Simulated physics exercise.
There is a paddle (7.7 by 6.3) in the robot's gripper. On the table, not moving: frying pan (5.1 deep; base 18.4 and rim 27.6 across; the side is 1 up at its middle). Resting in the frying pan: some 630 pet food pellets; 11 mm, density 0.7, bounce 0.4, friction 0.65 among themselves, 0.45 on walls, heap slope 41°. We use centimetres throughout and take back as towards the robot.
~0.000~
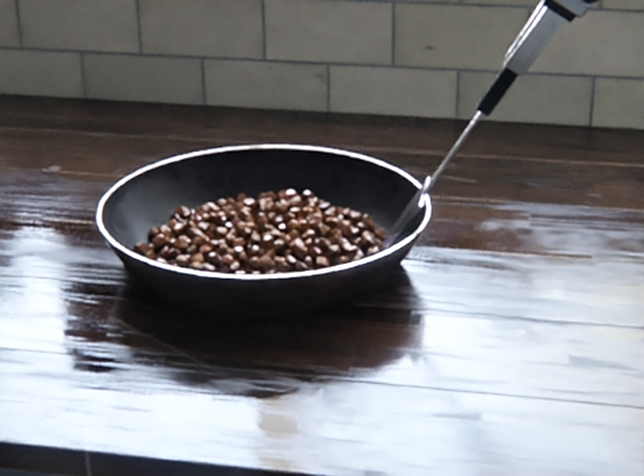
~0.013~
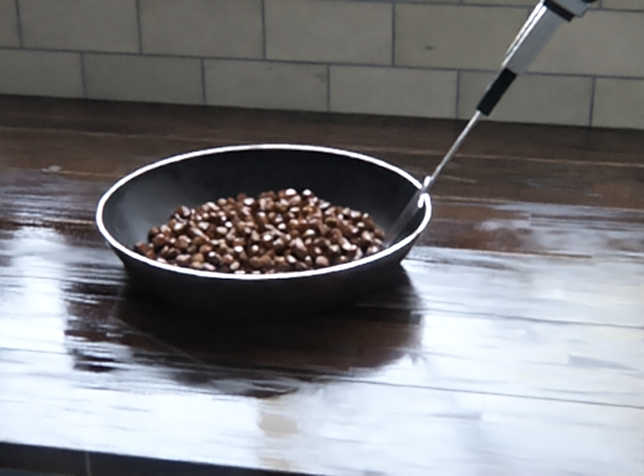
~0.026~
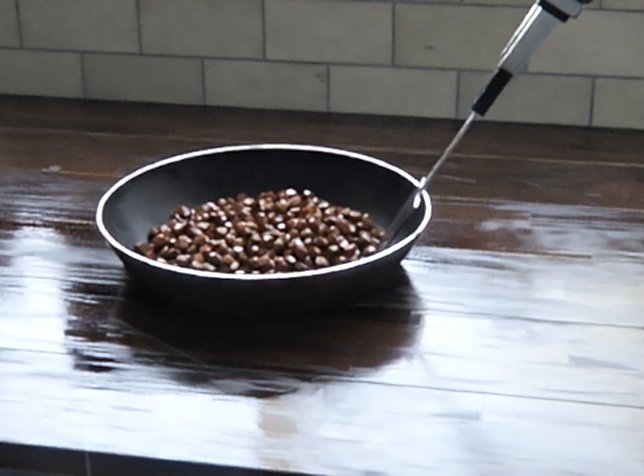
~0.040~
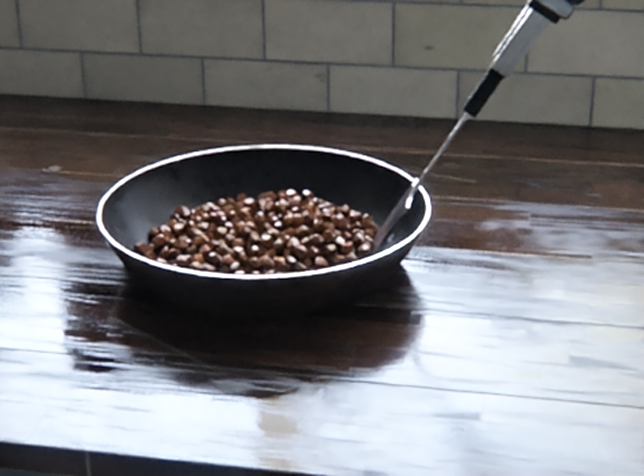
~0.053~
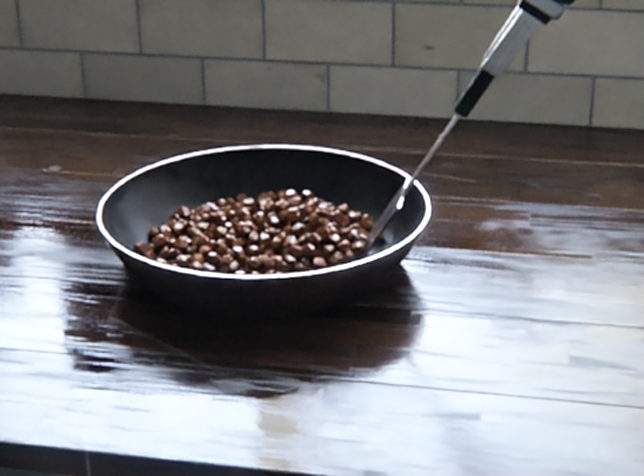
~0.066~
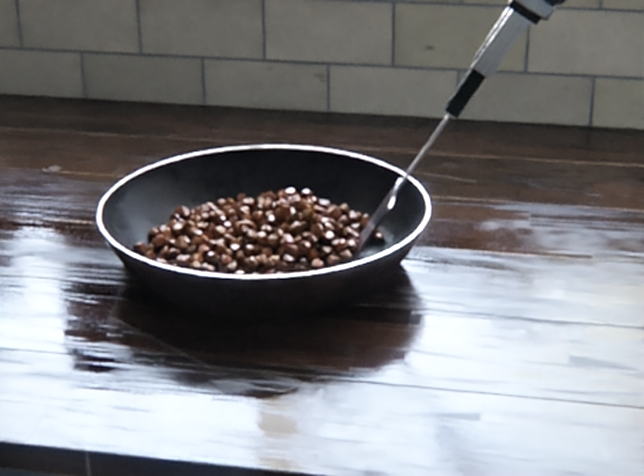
A thin paddle held by a robot's gripper dipped into a black frying pan of brown pellets and moved slowly left, nudging the right edge of the heap while the pan stayed still on the dark wooden table.
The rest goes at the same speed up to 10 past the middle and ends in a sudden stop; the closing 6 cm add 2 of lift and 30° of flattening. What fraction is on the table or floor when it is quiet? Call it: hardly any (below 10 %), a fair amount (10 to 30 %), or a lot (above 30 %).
Hardly any.
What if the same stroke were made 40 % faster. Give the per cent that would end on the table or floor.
Estimated result: Some 5 %.
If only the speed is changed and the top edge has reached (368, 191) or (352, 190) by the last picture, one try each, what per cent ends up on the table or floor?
Around 15 per cent, then around 15 per cent.
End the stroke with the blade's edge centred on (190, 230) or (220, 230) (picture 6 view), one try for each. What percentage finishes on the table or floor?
Respectively about 0 and 0 percent end on the table or floor.
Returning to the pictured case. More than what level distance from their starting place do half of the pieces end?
It works out to roughly 4 cm.
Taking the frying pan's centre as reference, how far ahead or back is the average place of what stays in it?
What stays is shifted forward by around 4.5 cm.
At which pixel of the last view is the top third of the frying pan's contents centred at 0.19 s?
Around (221, 227).
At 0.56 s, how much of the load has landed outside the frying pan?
I'd say close to 5 in a hundred.
After 0.19 s, sloping 59°, highest piece 5 above the table; 632 in the frying pan.
After 0.31 s, sloping 51°, highest piece 7 above the table; 629 in the frying pan, 3 on the blade or in flight.
After 0.56 s, sloping 29°, highest piece 7 above the table; 594 in the frying pan, 37 on the table or floor, 1 on the blade or in flight.
After 1.61 s, sloping 29°, highest piece 7 above the table; 593 in the frying pan, 39 on the table or floor.
At rest, 593 in the frying pan, 39 on the table or floor. That is 6 % on the table or floor.
